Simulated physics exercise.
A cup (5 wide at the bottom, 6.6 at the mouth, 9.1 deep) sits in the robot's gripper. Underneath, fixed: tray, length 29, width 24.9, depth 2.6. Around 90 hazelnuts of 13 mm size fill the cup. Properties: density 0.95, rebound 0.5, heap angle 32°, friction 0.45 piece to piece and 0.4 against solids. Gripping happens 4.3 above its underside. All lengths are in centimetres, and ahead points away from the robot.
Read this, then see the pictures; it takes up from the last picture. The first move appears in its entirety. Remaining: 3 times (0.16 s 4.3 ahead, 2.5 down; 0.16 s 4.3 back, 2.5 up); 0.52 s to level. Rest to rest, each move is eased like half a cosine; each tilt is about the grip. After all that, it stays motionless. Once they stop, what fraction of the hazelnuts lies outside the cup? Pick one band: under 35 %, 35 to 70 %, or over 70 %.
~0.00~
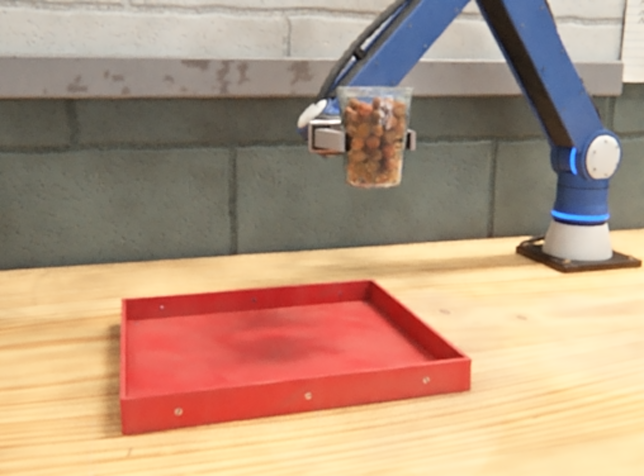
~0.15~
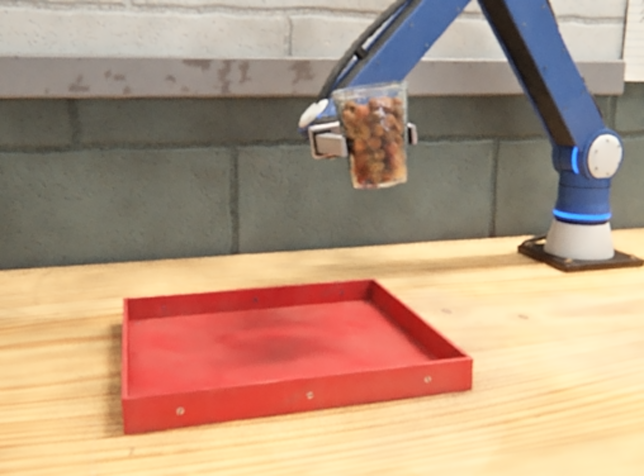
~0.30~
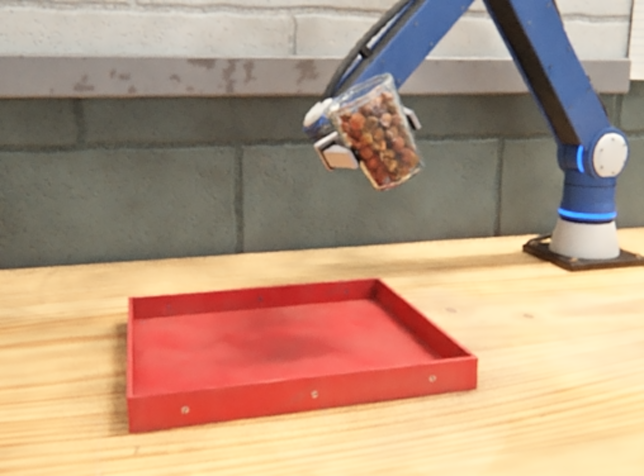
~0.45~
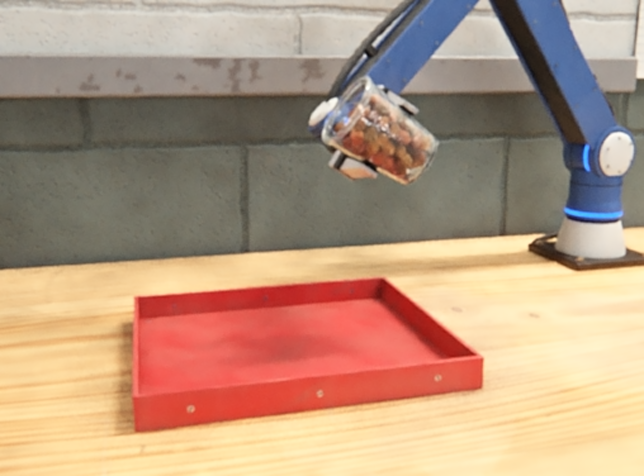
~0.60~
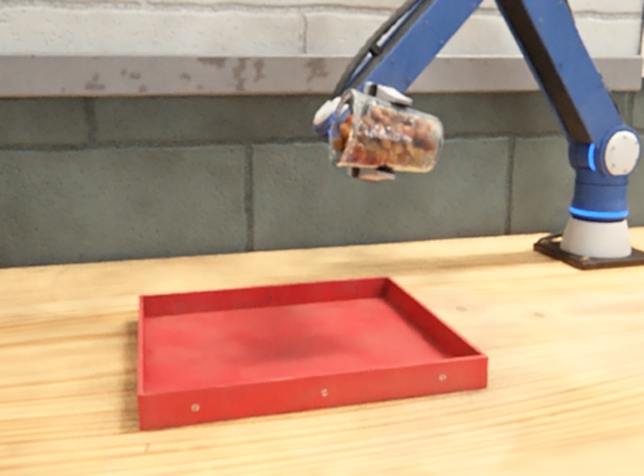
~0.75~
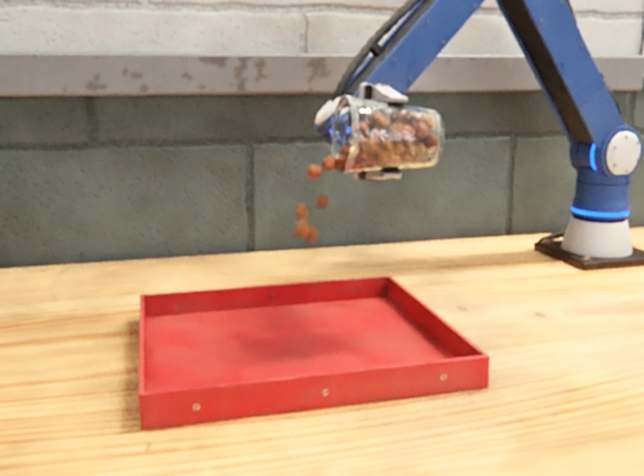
Over 70 %.
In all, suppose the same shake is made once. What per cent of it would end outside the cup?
Then about 55 per cent.
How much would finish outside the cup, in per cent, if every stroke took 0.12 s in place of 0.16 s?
In that case around 85 per cent.
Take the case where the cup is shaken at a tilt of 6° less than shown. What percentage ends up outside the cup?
Roughly 65 percent.
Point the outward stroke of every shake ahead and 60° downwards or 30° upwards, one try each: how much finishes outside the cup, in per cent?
It comes to around 55 per cent on the first try and around 95 per cent on the second.
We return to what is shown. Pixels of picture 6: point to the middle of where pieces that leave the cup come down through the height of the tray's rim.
Roughly at (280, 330).
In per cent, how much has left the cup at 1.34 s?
Near 65 in a hundred parts have gone so far.
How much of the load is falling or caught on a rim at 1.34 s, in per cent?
About 11 %.
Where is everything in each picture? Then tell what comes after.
In the first picture, cup middle at (374, 138), level; upper third of the load around (378, 112), from x 350 to 400, top at y 100; 89 in the cup.
In the second picture, cup middle at (375, 137), tilted 8° forward; upper third of the load around (374, 113), from x 345 to 400, top at y 100.
In the third picture, cup middle at (379, 137), tilted 30° forward; upper third of the load around (378, 113), from x 345 to 410, top at y 95.
In the fourth picture, cup middle at (384, 137), tilted 56° forward; upper third of the load around (374, 118), from x 340 to 425, top at y 100.
In the fifth picture, cup middle at (388, 137), tilted 78° forward; upper third of the load around (383, 124), from x 340 to 430, top at y 110.
In the sixth picture, cup middle at (389, 137), tilted 86° forward; upper third of the load around (395, 128), from x 300 to 430, top at y 115; 84 in the cup, 5 in flight or on a rim.
After 1.34 s, tilted 86° forward, highest piece 20 above the table; 45 in the tray, 33 in the cup, 1 on the table or floor, 10 in flight or on a rim.
After 1.93 s, tilted 52° forward, highest piece 22 above the table; 69 in the tray, 17 in the cup, 2 on the table or floor, 1 in flight or on a rim.
After 2.43 s, level, highest piece 20 above the table; 70 in the tray, 17 in the cup, 2 on the table or floor.
After 3.48 s, level, highest piece 20 above the table; 70 in the tray, 17 in the cup, 2 on the table or floor.
At rest, 70 in the tray, 17 in the cup, 2 on the table or floor. That is 81 % outside the cup.
